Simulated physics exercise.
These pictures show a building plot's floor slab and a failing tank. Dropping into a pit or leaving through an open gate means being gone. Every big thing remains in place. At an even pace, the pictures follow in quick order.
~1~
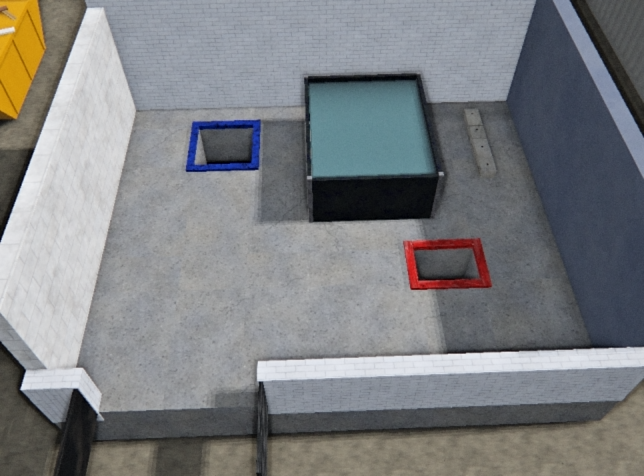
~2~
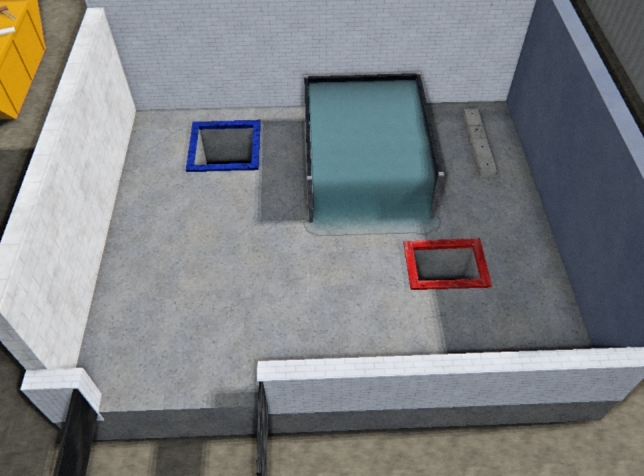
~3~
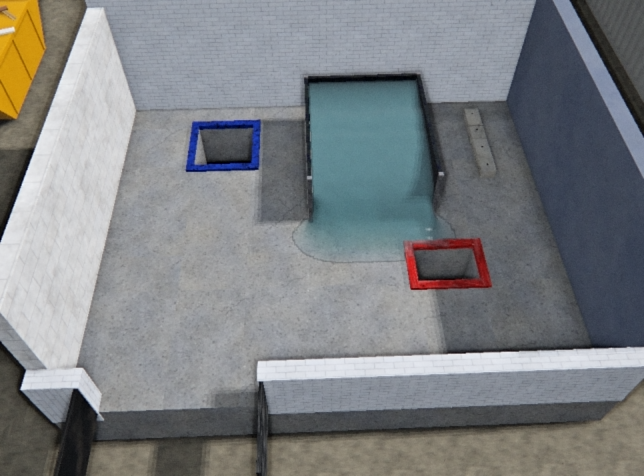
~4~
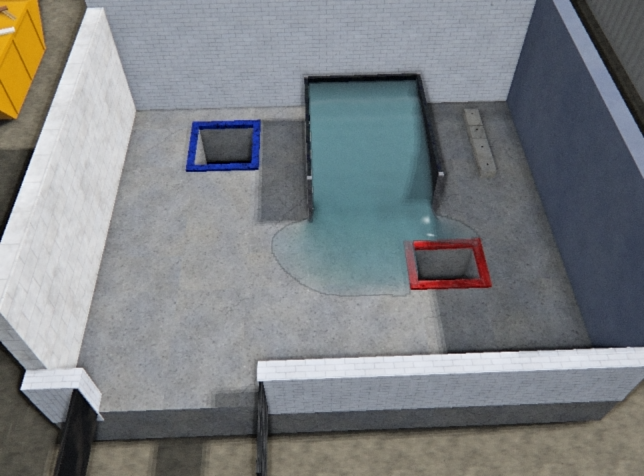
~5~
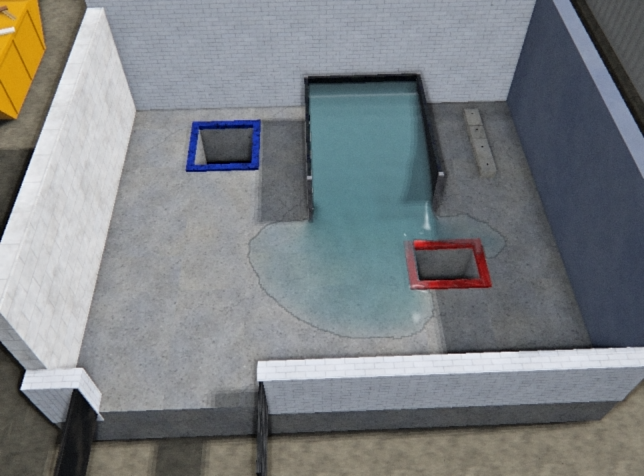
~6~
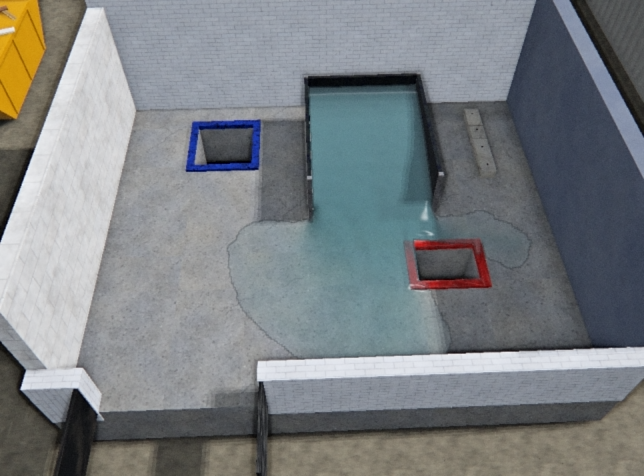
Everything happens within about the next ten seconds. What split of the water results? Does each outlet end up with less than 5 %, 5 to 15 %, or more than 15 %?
Each ends thus: The gate with more than 15 %; the red pit with more than 15 %; the blue pit with less than 5 %.
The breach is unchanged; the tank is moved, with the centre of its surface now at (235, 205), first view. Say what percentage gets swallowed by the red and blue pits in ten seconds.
Shares - red: 2 in a hundred, blue: 0 in a hundred.
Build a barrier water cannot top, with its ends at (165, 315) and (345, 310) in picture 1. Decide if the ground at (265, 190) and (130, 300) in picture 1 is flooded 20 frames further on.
In the listed order, the first spot is spared and the second is swamped.
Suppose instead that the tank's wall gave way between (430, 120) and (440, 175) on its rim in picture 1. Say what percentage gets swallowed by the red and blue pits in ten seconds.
Red 2 %, blue 8 %.
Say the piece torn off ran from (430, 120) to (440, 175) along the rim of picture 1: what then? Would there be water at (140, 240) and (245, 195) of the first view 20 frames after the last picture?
In order: Spared and spared.
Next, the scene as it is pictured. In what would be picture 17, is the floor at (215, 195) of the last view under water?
High and dry.
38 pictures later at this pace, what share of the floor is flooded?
I'd guess some 85 per cent.
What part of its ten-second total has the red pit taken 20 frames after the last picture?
About 85 %.
A moment on, water covers 35 % of the floor; the gate 0 %, the red pit 9 %, the blue pit 0 %.
Next, water covers 45 % of the floor; the gate 3 %, the red pit 15 %, the blue pit 0 %.
Then, water covers 55 % of the floor; the gate 8 %, the red pit 20 %, the blue pit 0 %.
Later, water covers 85 % of the floor; the gate 14 %, the red pit 22 %, the blue pit 0 %.
In the end, water covers 95 % of the floor; the gate 18 %, the red pit 23 %, the blue pit 2 %.
